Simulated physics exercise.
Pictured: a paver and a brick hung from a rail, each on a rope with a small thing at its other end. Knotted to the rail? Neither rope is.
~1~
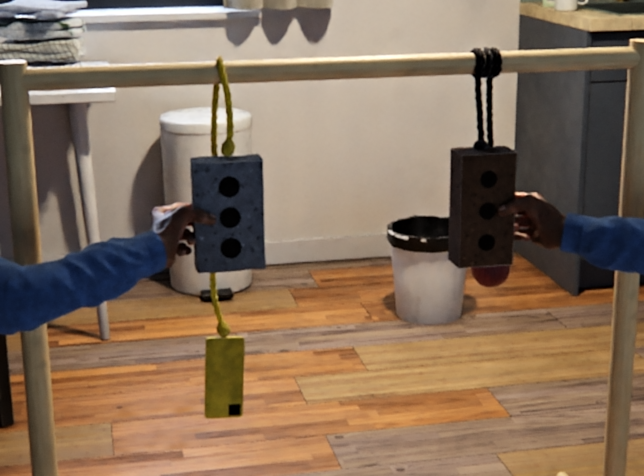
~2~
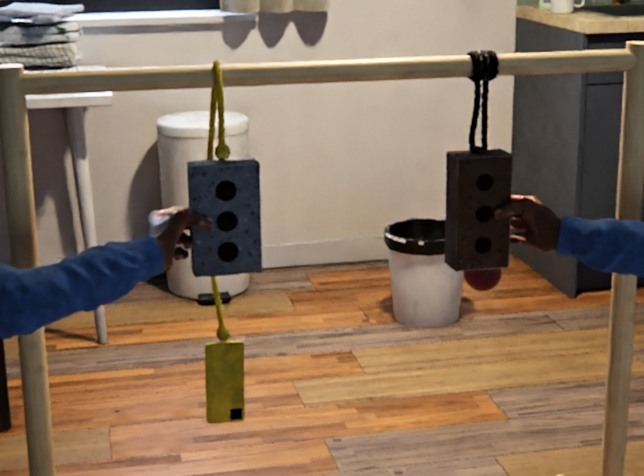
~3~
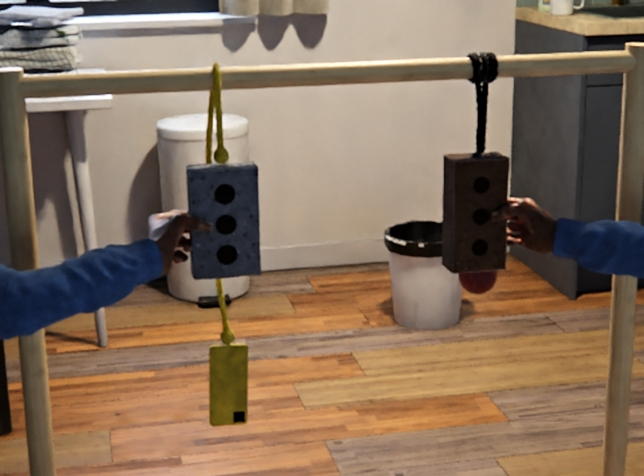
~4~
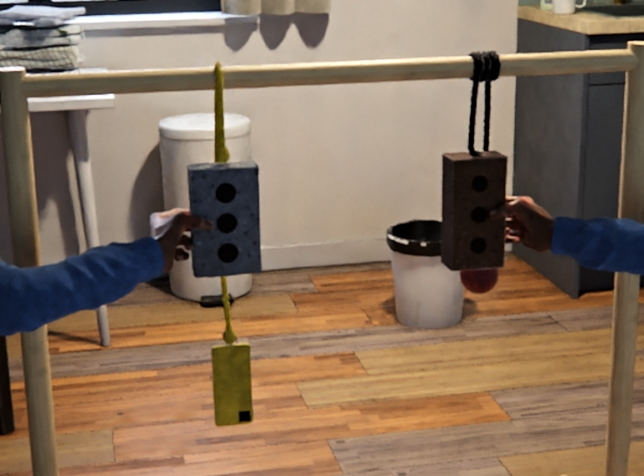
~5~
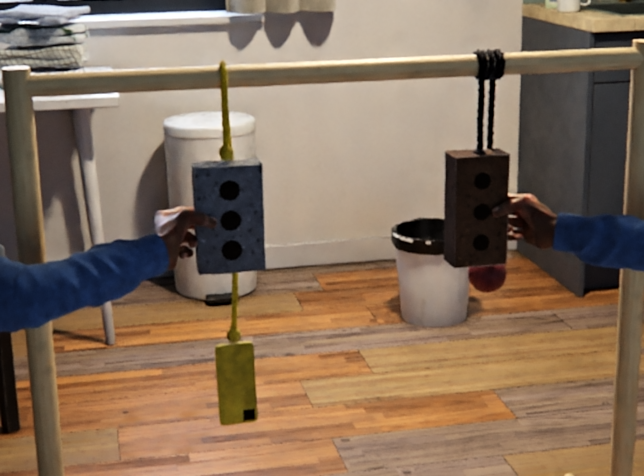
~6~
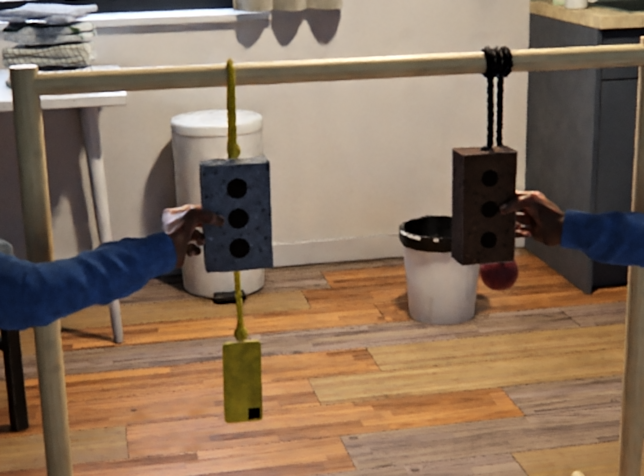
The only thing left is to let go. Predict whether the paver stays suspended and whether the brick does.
My prediction: The paver falls, the brick stays suspended.
Then, 0.30 s after the last picture, paver dropping near (240, 290); brick hanging near (487, 216).
Then, 0.58 s after the last picture, paver on the floor; brick hanging near (491, 212).
Then, 0.88 s after the last picture, paver on the floor; brick hanging near (490, 214).
At rest, paver on the floor; brick hanging near (489, 213). The paver pulls its rope through and the brick stays hanging.
